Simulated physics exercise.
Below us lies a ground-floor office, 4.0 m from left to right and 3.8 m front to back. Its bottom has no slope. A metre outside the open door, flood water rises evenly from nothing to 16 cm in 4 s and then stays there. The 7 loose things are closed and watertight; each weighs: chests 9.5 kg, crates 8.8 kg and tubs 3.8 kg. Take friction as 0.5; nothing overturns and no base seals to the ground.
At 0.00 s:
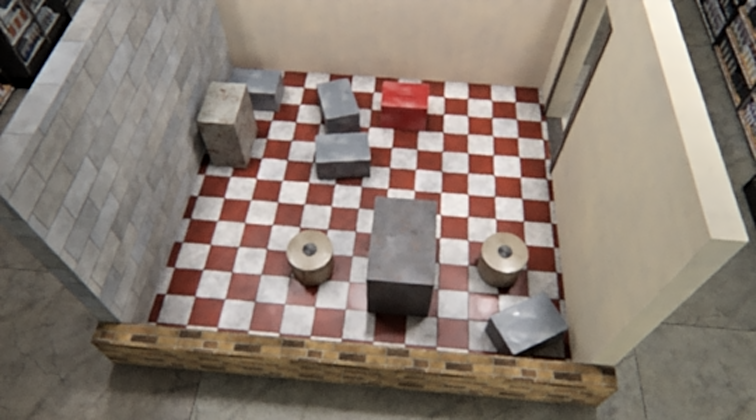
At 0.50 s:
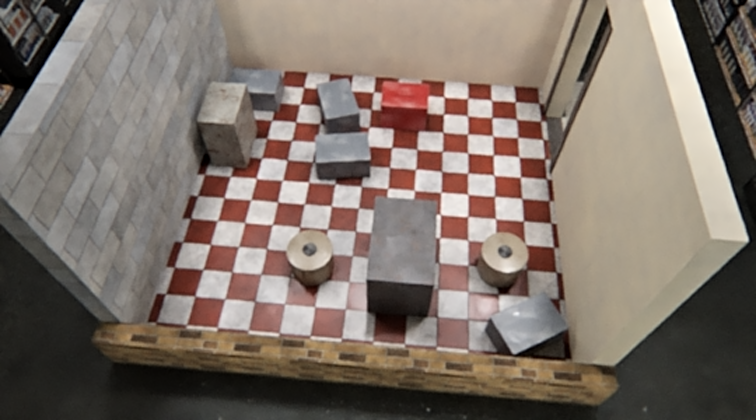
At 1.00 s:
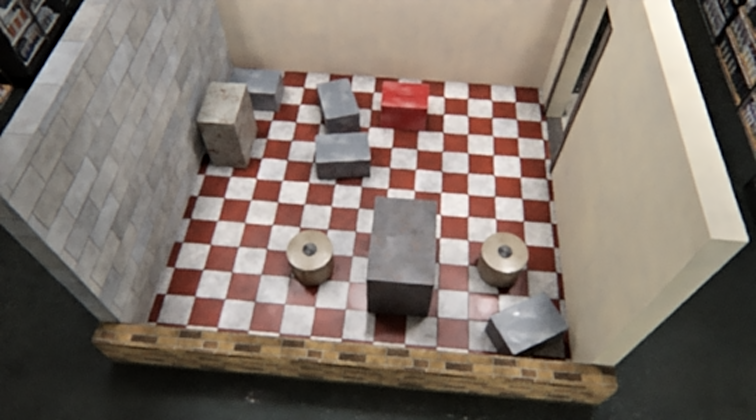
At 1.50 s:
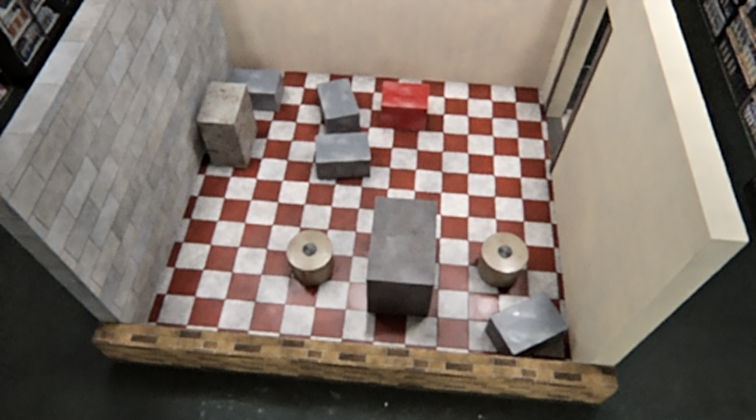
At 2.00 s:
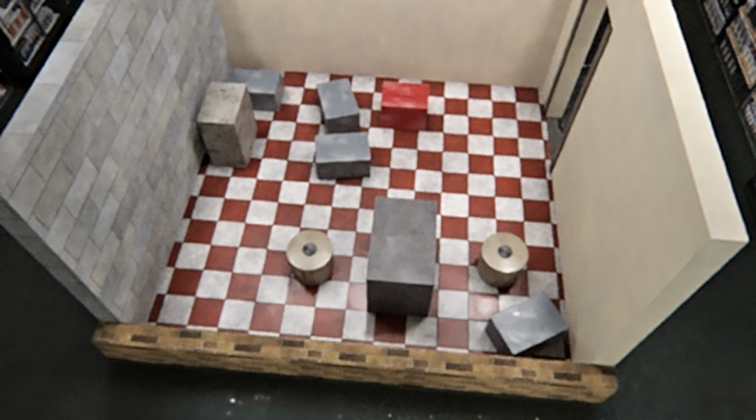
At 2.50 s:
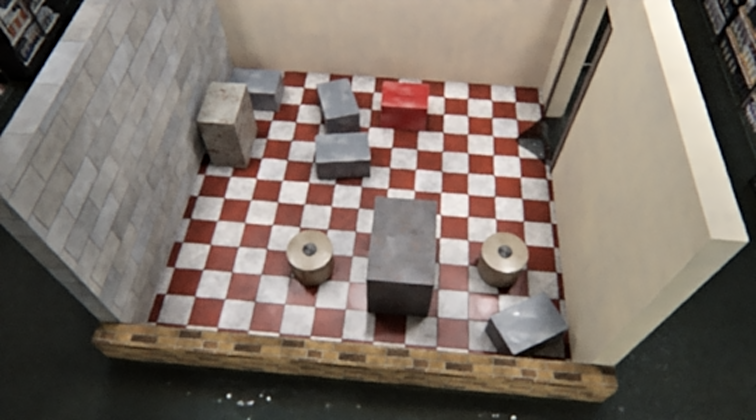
The footage shows a roofless room with a red-and-white checked floor, grey blocks, a red box and two round tubs, all staying still while the ground outside darkens, then a small dark patch appears at the right-hand doorway.
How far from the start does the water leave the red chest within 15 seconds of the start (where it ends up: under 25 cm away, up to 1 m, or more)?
Red chest gets carried off.
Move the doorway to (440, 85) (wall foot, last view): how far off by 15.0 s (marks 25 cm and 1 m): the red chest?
In that case the red chest travels far.
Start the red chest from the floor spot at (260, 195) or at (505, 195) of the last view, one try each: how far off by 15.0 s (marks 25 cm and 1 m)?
In that order: It gets carried off; it holds its place.
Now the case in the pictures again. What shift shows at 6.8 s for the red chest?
Roughly 50 cm by then.
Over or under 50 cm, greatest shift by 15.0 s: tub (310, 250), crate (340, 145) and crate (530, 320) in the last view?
In turn: Past it, over, under.
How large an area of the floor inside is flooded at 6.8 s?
Roughly 9.5 m2.
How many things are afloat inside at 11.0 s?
I count 5.
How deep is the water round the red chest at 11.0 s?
Roughly 6 cm.
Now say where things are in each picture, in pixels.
The red chest at (405, 95), on the bottom; water covers 0.0 m2; 0 of 7 have shifted, in the first picture.
The red chest at (405, 95) rests on the ground; 0.0 m2 under water; 0 of 7 have shifted, in the second picture.
The red chest at (405, 95) rests on the ground; water covers 0.0 m2; 0 of 7 have shifted, in the third picture.
The red chest at (405, 95), on the bottom; 0.0 m2 under water; 0 of 7 have shifted, in the fourth picture.
The red chest at (405, 95) rests on the ground; 0.0 m2 under water; 0 of 7 have shifted, in the fifth picture.
The red chest at (405, 95), on the bottom; 0.1 m2 under water; 0 of 7 have shifted, in the sixth picture.
After 3.5 s the red chest is near (405, 95), 0.0 m from its start, aground; 0 afloat.
After 6.8 s the red chest is near (367, 101), 0.5 m from its start, afloat; 1 afloat.
After 11.0 s the red chest is near (305, 161), 1.5 m from its start, afloat; 5 afloat.
After 15.0 s the red chest is near (345, 296), 2.7 m from its start, afloat; 7 afloat.
